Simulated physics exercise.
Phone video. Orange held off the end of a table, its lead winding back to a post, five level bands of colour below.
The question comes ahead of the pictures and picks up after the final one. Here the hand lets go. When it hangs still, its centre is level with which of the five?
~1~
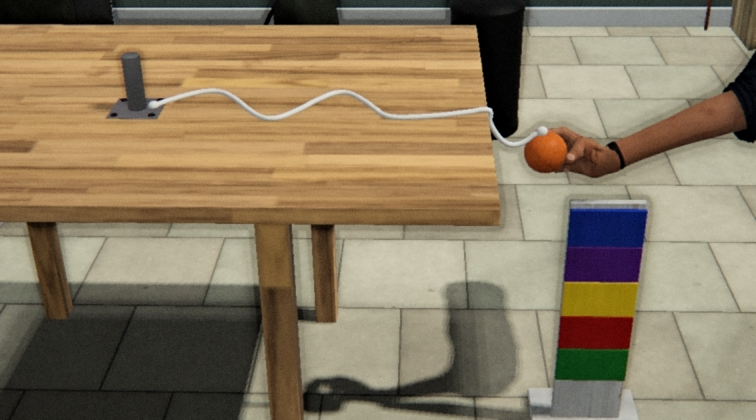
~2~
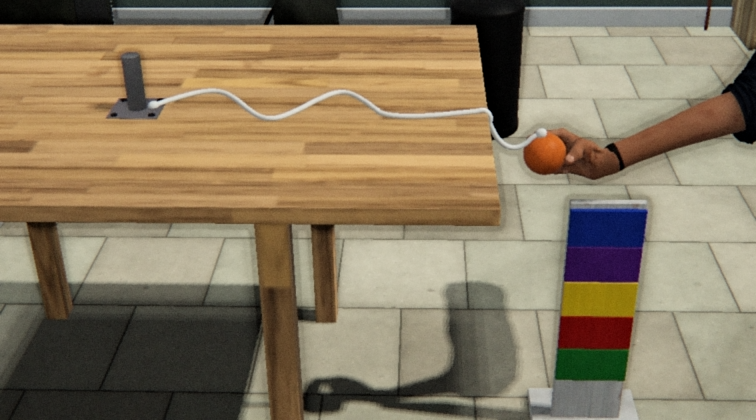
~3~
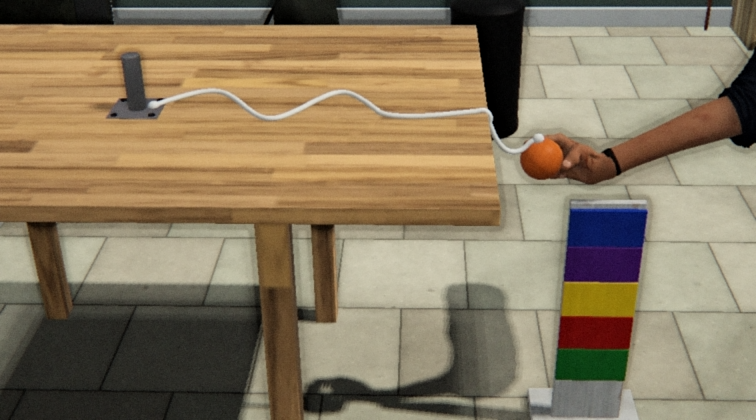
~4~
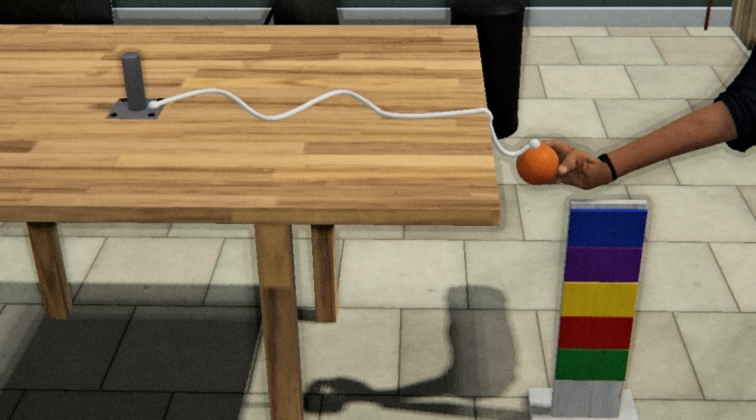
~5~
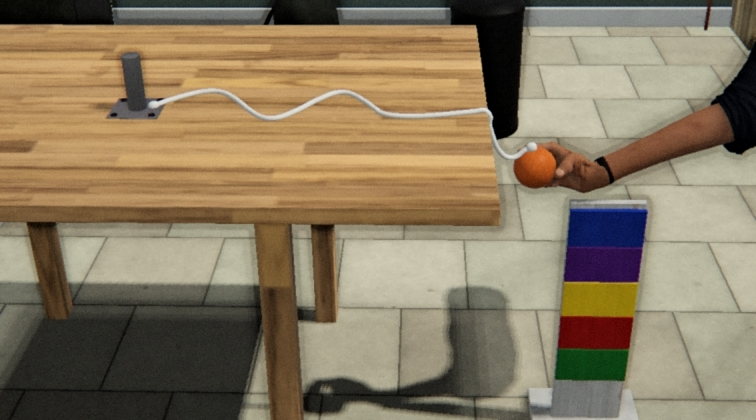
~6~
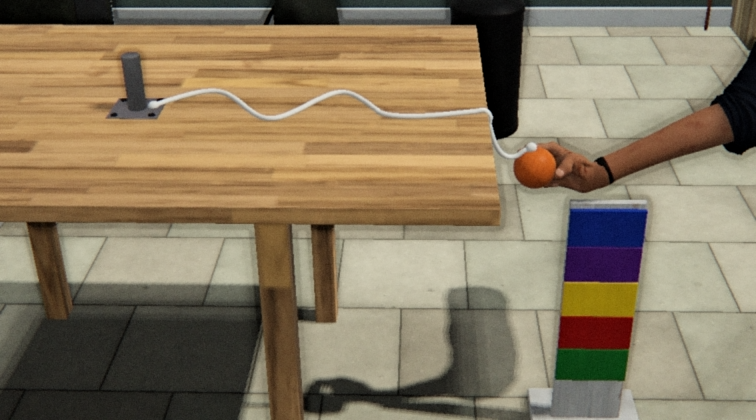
With yellow.
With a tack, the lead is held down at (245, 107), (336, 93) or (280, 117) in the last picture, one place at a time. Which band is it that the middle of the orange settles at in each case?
In order: Purple; blue; purple.
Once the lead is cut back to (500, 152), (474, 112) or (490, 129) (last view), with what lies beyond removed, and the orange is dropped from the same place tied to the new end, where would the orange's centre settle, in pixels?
Taking them in turn, it's about (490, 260), then about (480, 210), and finally about (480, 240).
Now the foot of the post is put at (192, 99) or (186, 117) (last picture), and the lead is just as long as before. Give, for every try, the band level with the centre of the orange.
In turn, red and then red.
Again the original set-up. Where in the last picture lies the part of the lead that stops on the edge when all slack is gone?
The point sits close to (384, 114).
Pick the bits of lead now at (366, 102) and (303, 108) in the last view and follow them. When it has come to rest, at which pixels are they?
You'll find the first mark at (455, 108) and the second mark at (362, 108).
Soon after, orange near (502, 282); level with yellow.
Then, orange near (471, 294); level with yellow.
At rest, orange near (483, 295); level with yellow. Its middle rests at the yellow band.
